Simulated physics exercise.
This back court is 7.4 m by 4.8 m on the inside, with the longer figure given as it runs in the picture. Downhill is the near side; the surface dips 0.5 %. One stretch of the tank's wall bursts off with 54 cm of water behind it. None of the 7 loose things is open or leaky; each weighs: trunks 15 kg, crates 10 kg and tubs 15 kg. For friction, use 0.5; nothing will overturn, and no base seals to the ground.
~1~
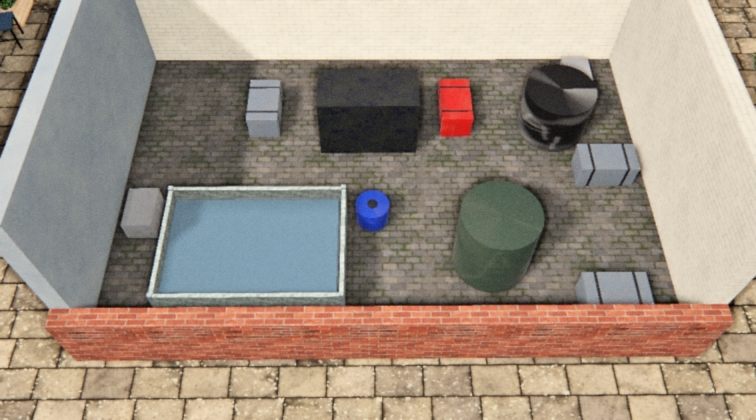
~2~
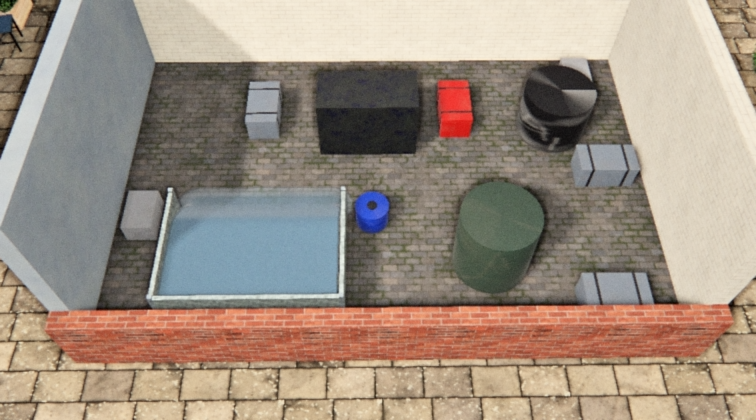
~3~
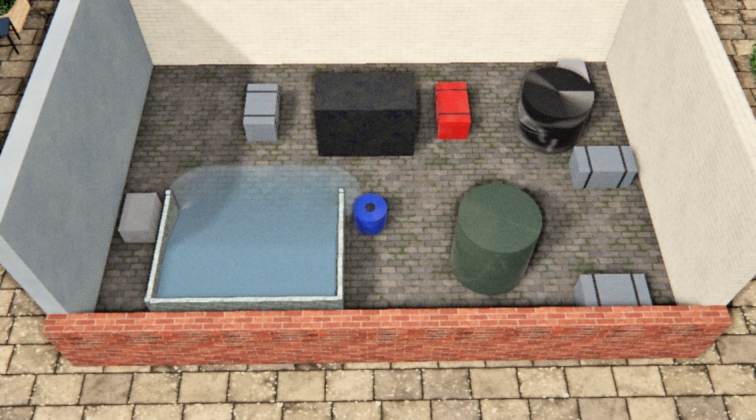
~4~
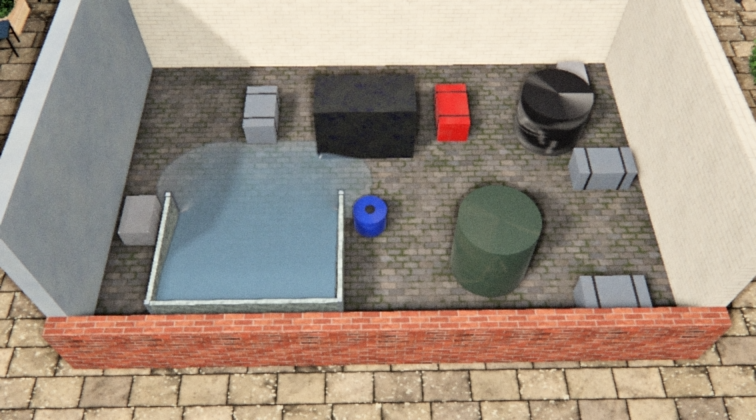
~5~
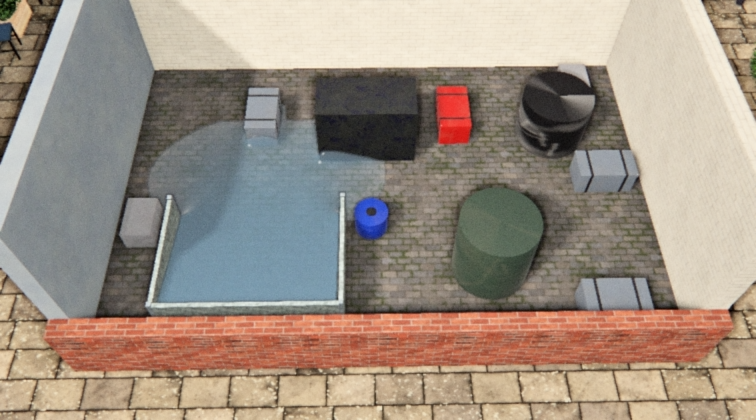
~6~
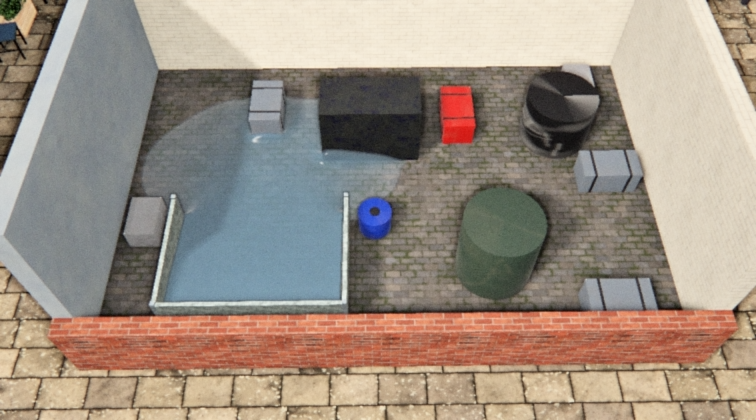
Water poured from the tank at the lower left after its far wall gave way, spreading across the paving toward the back and around a gray crate and black block, while most objects stayed put.
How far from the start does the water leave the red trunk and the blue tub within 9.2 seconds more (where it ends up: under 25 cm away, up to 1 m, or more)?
Both checked: The red trunk gets well away, and the blue tub remains near its spot.
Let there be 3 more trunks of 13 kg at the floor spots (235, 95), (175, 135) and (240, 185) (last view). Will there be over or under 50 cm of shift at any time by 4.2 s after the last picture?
Spot by spot, in turn: Exceeds it, exceeds it, exceeds it.
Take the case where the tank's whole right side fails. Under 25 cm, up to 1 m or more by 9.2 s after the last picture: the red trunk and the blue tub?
Red trunk: Washed well away; blue tub: Washed well away.
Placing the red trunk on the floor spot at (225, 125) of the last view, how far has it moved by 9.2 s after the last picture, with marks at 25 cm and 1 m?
From that spot, it is pushed far off.
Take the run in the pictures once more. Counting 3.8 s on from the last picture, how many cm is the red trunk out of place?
Around 80 centimetres.
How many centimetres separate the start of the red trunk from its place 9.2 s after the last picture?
Measured offset: Near 300 cm.
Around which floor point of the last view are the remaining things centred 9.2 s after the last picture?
(458, 236).
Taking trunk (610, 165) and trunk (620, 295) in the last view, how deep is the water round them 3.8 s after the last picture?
About 2 and 1 cm.
Then, 1.2 s after the last picture the red trunk is near (458, 106), 0.0 m from its start, aground; the blue tub is near (375, 212), 0.0 m from its start, aground; 1 afloat.
Then, 3.8 s after the last picture the red trunk is near (500, 130), 0.8 m from its start, aground; the blue tub is near (375, 212), 0.0 m from its start, aground; 2 afloat.
Then, 6.2 s after the last picture the red trunk is near (551, 197), 2.0 m from its start, afloat; the blue tub is near (375, 212), 0.0 m from its start, aground; 6 afloat.
Then, 9.2 s after the last picture the red trunk is near (556, 255), 2.8 m from its start, afloat; the blue tub is near (375, 212), 0.0 m from its start, aground; 5 afloat.
